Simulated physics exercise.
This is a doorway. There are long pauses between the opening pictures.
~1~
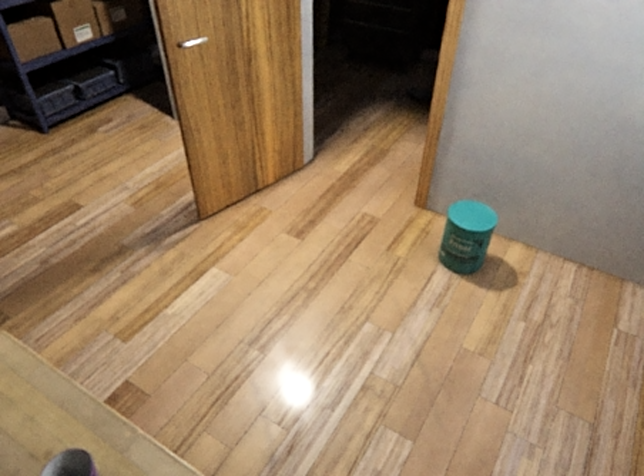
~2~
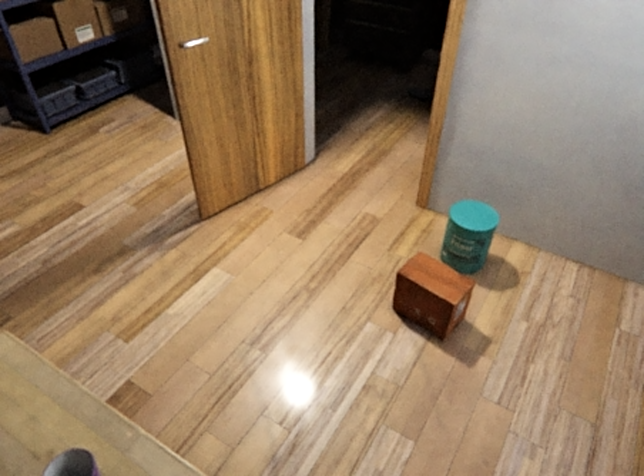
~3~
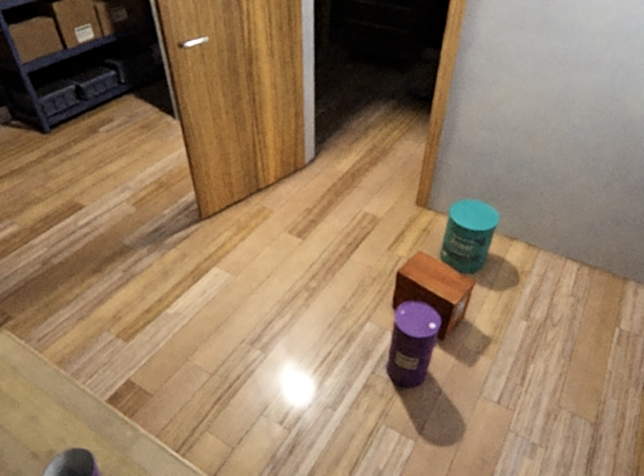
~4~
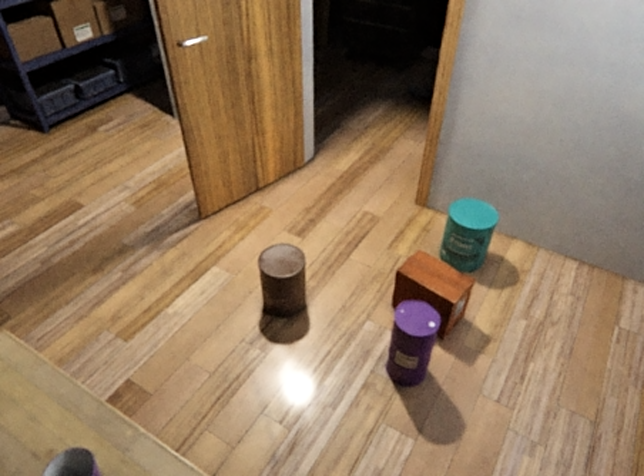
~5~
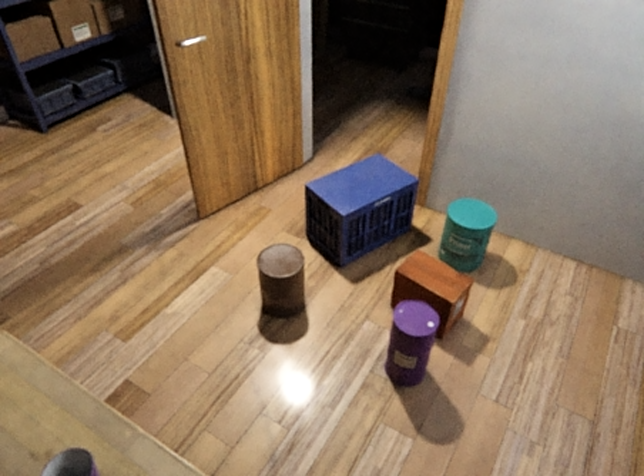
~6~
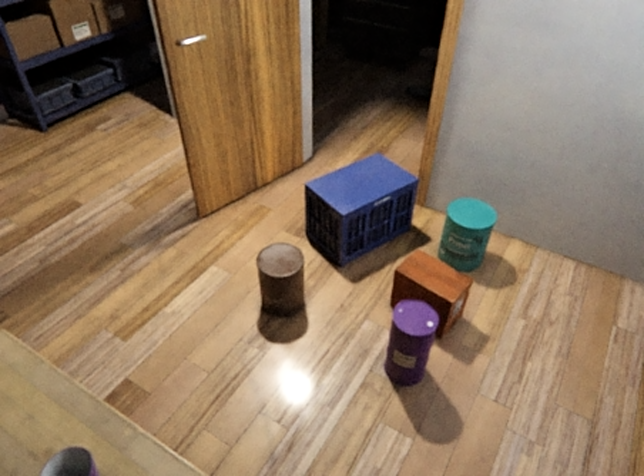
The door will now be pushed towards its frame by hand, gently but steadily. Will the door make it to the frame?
In the end the door is blocked.
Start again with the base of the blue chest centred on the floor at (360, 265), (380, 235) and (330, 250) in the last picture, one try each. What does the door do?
In the first case it shuts; in the second case it is blocked; in the third case it is blocked.
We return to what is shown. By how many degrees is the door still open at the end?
Some 55° open.
Then, 0.70 s later than the last frame, door 86° open.
Then, 1.10 s later than the last frame, door 66° open.
When it is over, door 55° open; all 5 as before. End places, in pixels of the last picture, blue chest near (362, 208).
